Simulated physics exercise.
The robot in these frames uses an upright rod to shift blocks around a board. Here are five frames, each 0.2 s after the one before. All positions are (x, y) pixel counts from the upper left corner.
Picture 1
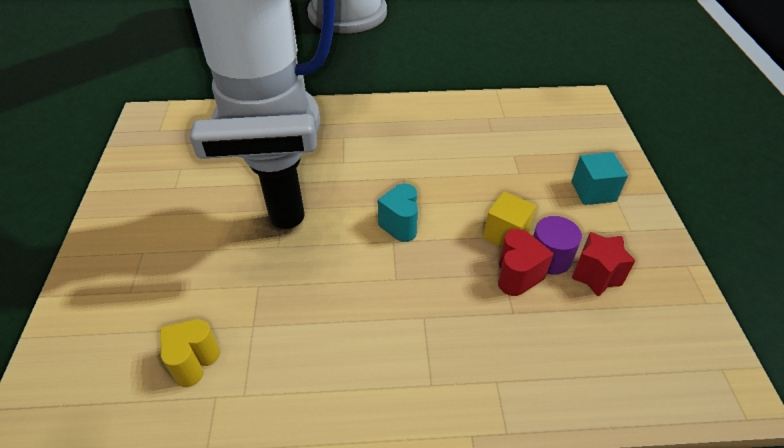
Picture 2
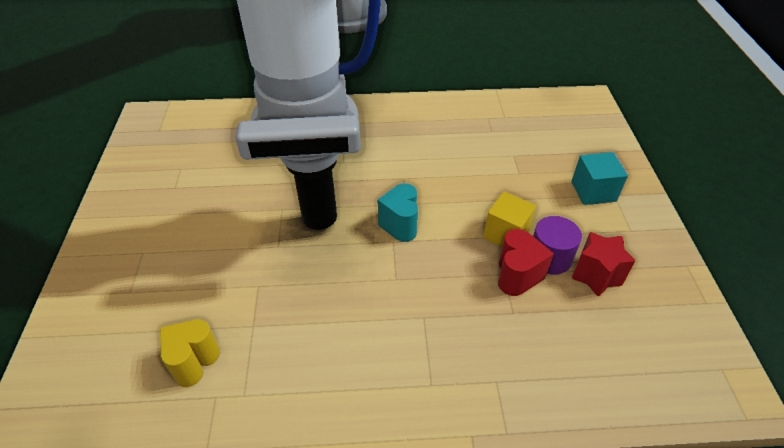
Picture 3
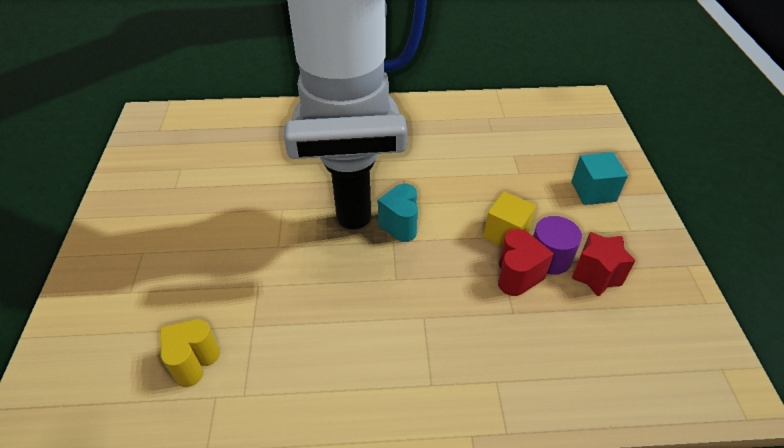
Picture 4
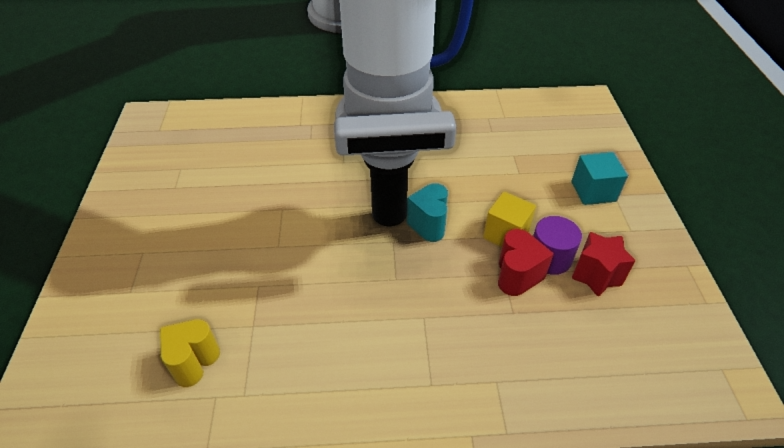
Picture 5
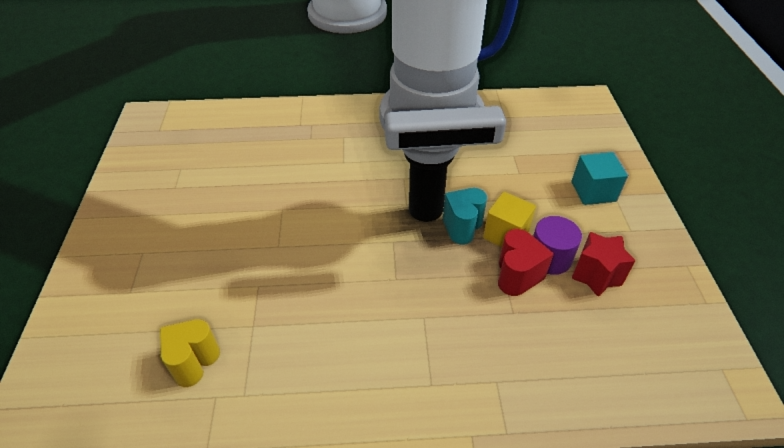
On a light wooden board over a dark green surface, seen from above at an angle by a still camera, a white and grey robot arm holds a black rod upright. A yellow heart lies lower left, a turquoise heart near the middle, and a yellow cube, red heart, purple cylinder, red star and turquoise cube to the right. The rod slides right, meets the turquoise heart and pushes it rightward beside the yellow cube.
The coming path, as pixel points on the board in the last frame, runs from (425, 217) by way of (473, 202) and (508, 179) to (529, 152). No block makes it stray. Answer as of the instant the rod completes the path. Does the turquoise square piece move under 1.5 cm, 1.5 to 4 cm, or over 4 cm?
By the end of the path, it will have gone short of 1.5 cm.
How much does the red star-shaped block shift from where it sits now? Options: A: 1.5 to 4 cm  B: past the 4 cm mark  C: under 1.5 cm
My pick is C.
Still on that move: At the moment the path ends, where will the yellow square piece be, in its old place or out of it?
It travels a centimetre or more.
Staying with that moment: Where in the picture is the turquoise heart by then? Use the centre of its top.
I expect it at (507, 193).
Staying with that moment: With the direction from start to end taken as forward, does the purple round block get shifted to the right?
The answer is yes.
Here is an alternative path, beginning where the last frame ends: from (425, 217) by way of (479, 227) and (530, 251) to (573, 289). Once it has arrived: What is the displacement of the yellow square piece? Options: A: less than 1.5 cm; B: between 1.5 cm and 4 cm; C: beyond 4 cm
Correct choice: C.
On the path given first. One third of the way, rod (474, 195); turquoise heart (501, 196), turned 65° clockwise; yellow square piece (535, 219), turned 10° clockwise; purple round block (572, 240); red star-shaped block (614, 253).
Two thirds of the way, rod (510, 172); turquoise heart (507, 193), turned 80° clockwise; yellow square piece (536, 219), turned 15° clockwise; purple round block (573, 241); red star-shaped block (616, 254).
At the end, rod (531, 145); turquoise heart (507, 193), turned 80° clockwise; yellow square piece (536, 219), turned 15° clockwise; purple round block (573, 241); turquoise square piece still; red star-shaped block (616, 254).
